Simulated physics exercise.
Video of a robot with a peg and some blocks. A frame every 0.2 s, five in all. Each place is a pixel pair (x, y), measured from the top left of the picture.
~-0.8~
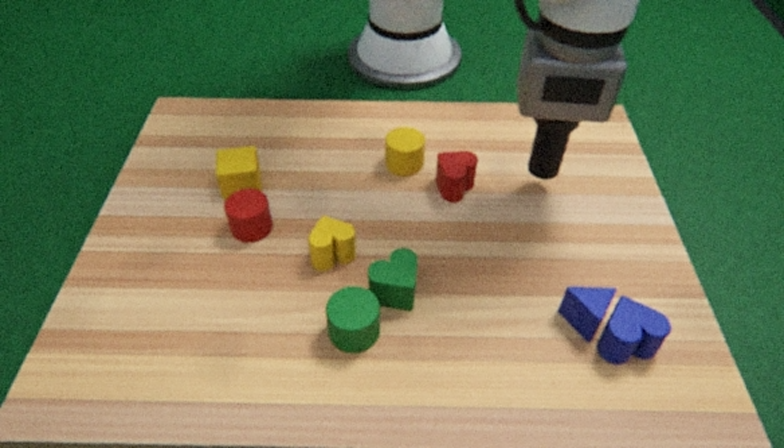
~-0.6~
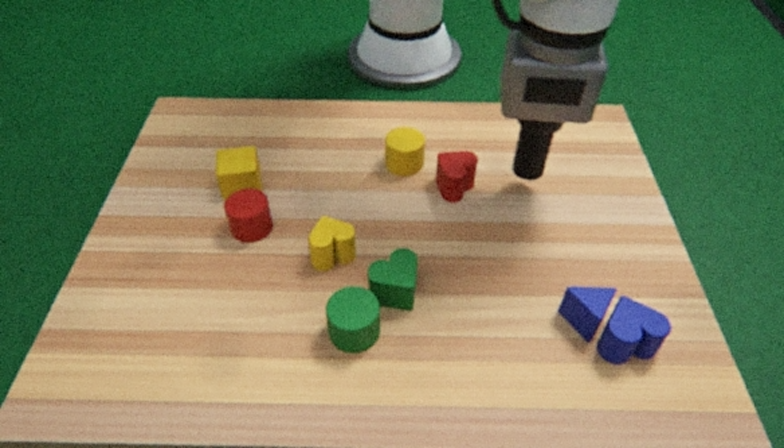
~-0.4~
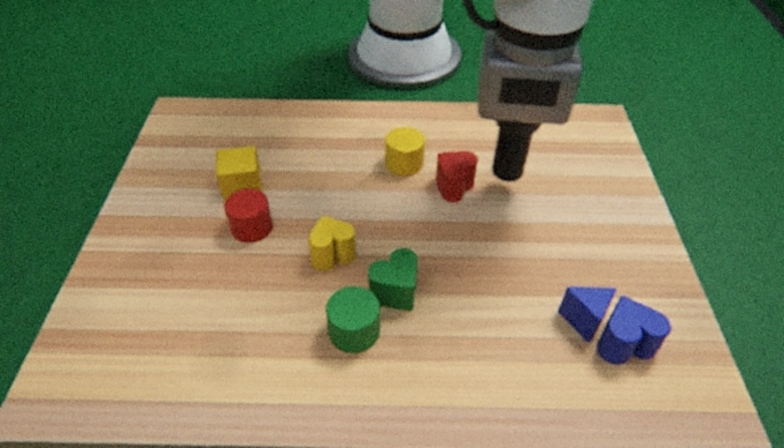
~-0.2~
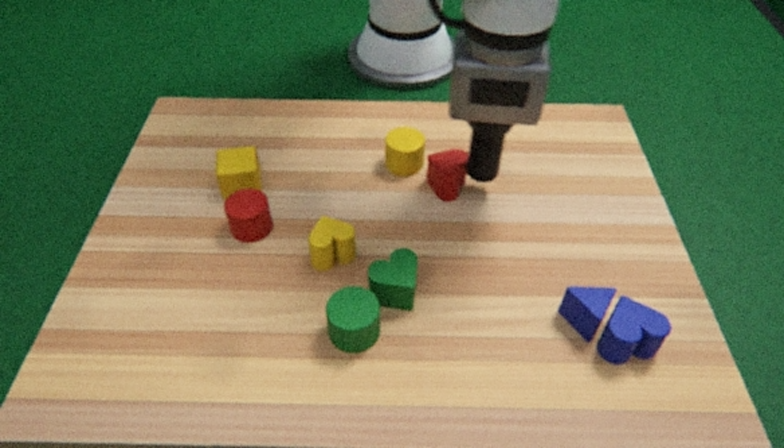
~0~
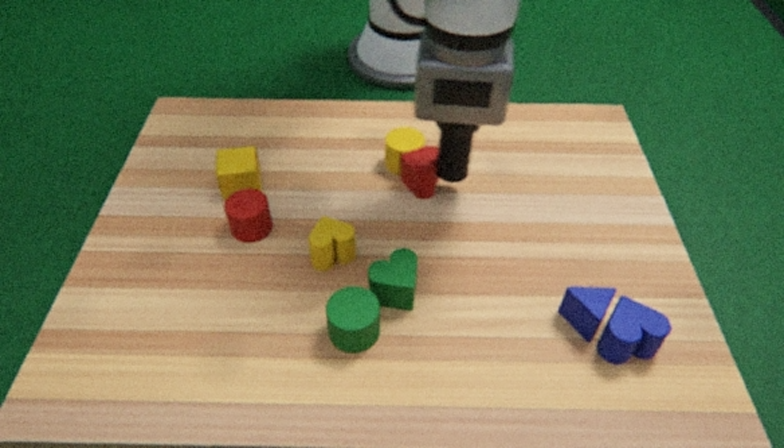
A robot arm with a dark peg reaches over a striped wooden board on a green surface, seen from above at an angle by a still camera. A yellow cube and red cylinder sit at left, a yellow cylinder and red heart near the top, yellow and green hearts and a green cylinder mid-board, and two blue blocks at lower right. The peg slides left, meets the red heart and pushes it beside the yellow cylinder.
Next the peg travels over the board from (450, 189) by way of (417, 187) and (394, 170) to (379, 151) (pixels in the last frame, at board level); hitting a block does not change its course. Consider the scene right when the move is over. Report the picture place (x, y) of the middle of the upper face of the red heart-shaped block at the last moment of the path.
It ends at (361, 146).
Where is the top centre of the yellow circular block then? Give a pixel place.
I'd guess (367, 107).
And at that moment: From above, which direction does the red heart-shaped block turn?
My answer: Anticlockwise.
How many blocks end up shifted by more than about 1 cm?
I expect two blocks to be moved by more than 1 cm.
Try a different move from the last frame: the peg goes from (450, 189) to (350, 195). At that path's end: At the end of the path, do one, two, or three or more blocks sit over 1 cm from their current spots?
Blocks moved: Two.
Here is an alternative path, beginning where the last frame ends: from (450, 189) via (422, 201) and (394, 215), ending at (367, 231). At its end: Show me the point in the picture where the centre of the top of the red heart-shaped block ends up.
It should be at (397, 163) by then.
The first path, step by step. One third of the way, peg (417, 170); yellow circular block (389, 131); red heart-shaped block (389, 156).
Two thirds of the way, peg (393, 153); yellow circular block (379, 124); red heart-shaped block (364, 149), turned 30° anticlockwise.
At the end, peg (379, 134); yellow circular block (367, 107); red heart-shaped block (361, 146), turned 50° anticlockwise.
